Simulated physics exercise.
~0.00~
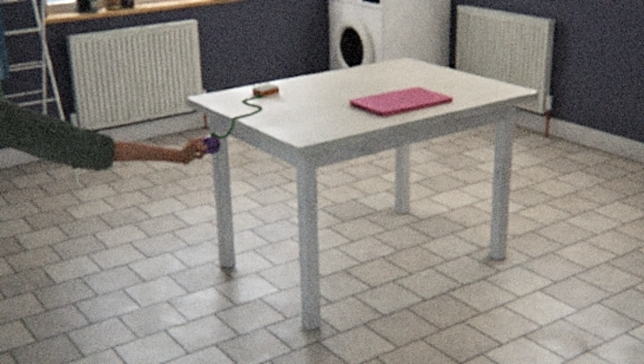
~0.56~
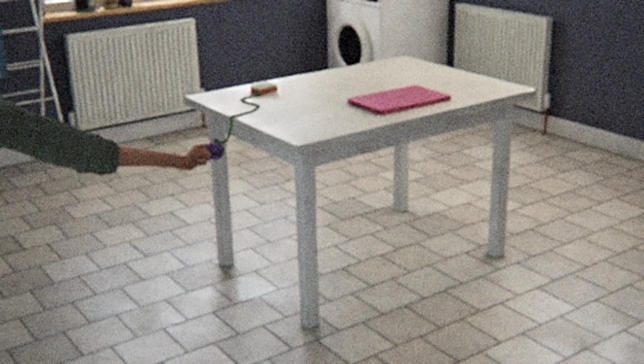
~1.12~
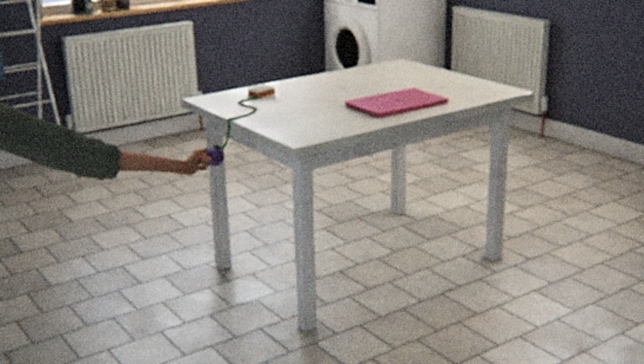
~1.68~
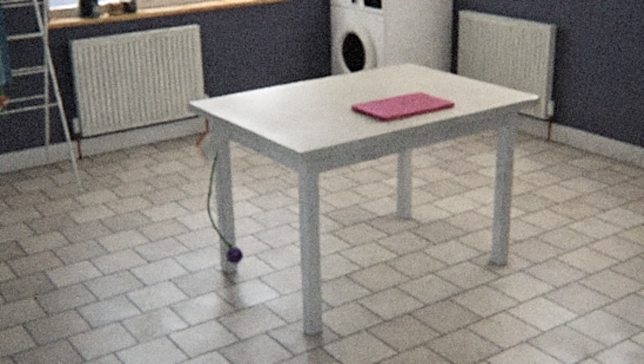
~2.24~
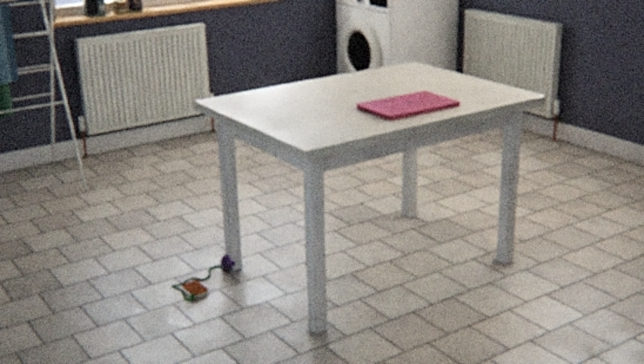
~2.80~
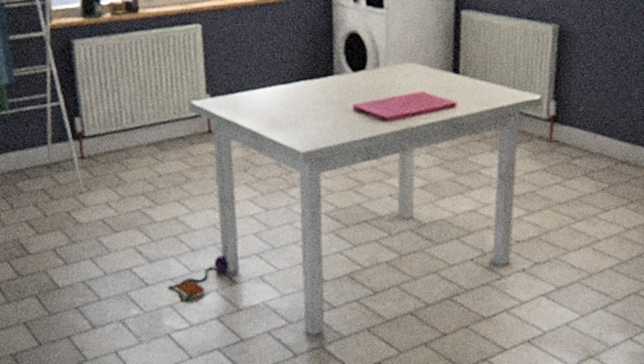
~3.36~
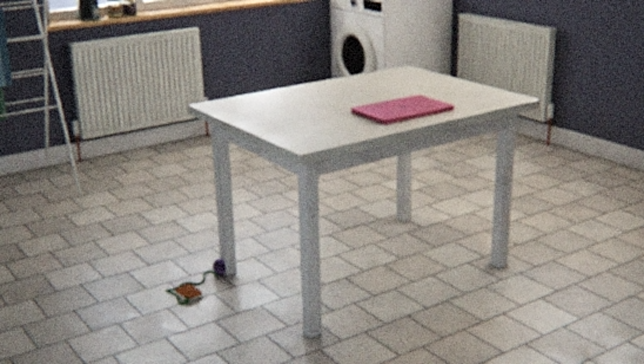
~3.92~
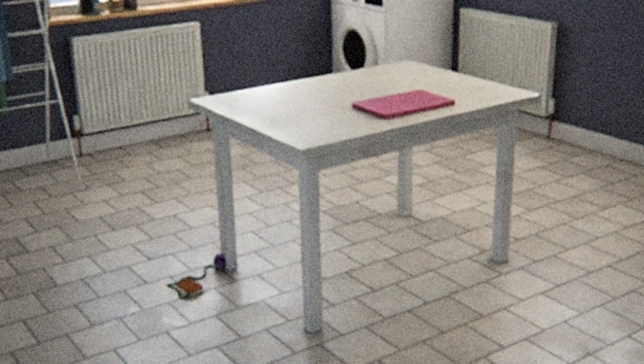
In a tiled room, a hand releases a purple ball, dragging a sponge to the floor.
